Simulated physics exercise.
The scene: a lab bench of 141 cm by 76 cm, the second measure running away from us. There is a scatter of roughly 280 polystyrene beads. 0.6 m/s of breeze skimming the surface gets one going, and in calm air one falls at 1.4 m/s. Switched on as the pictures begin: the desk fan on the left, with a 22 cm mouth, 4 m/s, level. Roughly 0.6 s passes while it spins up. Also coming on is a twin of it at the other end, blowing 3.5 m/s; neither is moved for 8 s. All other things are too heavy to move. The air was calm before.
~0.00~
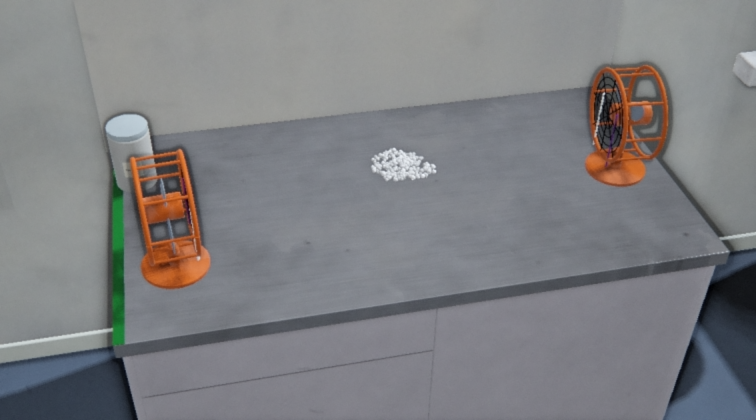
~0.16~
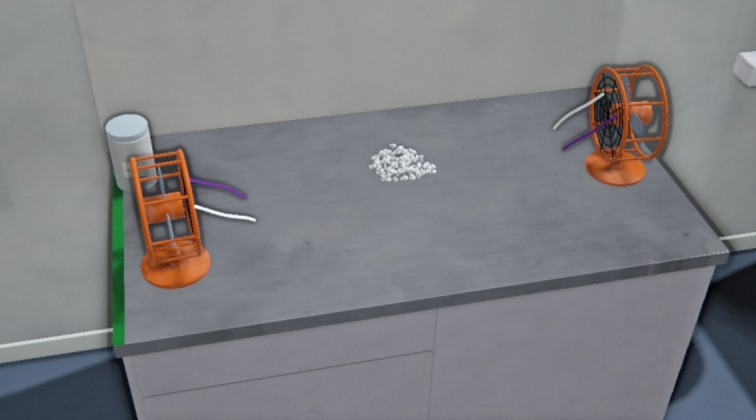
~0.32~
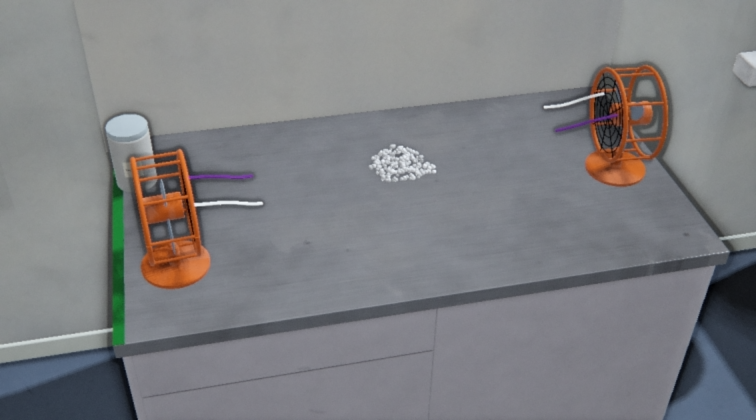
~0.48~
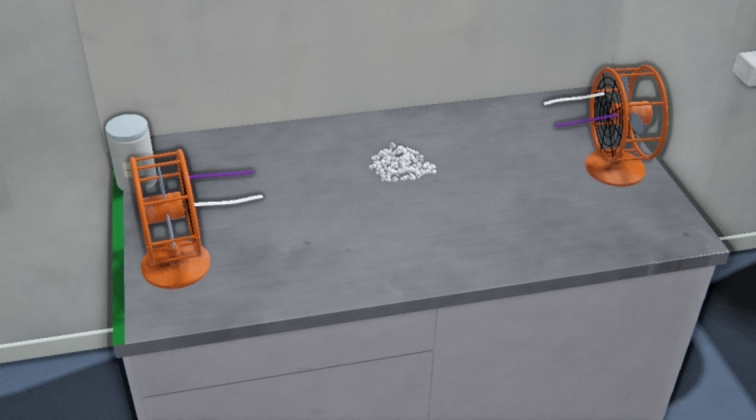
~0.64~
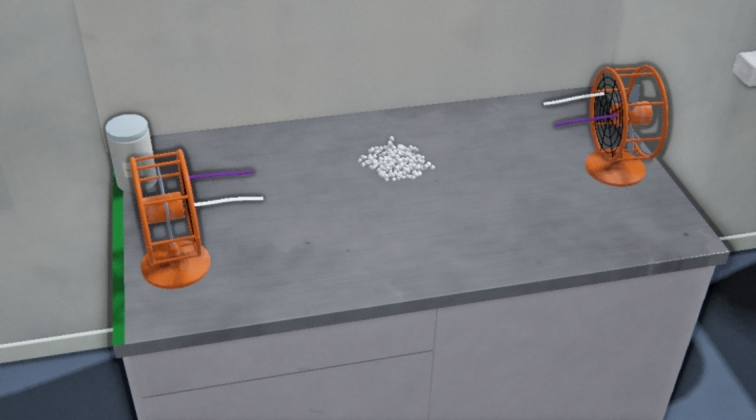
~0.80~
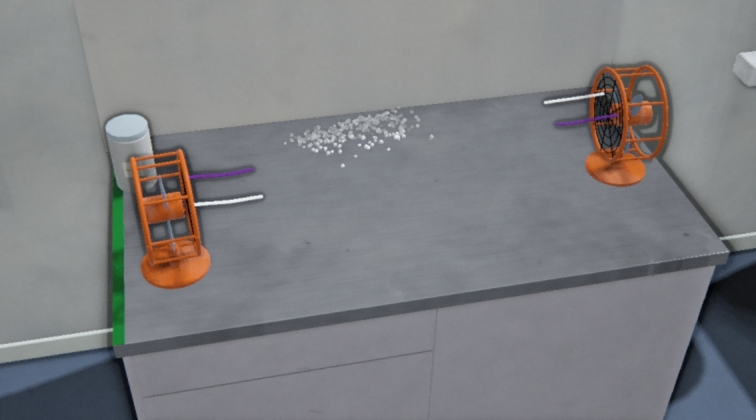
A grey-topped lab bench stands against a pale wall, seen from above and in front by a camera that stays still. An orange desk fan stands at each end, with a pale jar and a green edge at the left and a heap of white beads between the fans. Purple and white streamers lift from both fans and stretch inward, then the beads spread and slide left and back toward the wall.
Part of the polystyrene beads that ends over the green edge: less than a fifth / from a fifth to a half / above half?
Above half.
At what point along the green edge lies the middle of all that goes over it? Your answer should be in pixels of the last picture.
The middle of the crossings lies near (113, 157) in the last picture.
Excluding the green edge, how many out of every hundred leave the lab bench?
My best guess is roughly 20 %.
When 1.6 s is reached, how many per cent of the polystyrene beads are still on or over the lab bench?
Near 10 per cent, more or less.
After 1.6 s, 12 % are still on the top, 72 % are over the green edge.
After 2.6 s, 7 % are still on the top, 75 % are over the green edge.
After 4.4 s, 6 % are still on the top, 75 % are over the green edge.
After 8.0 s, at the end, 76 % are over the green edge.
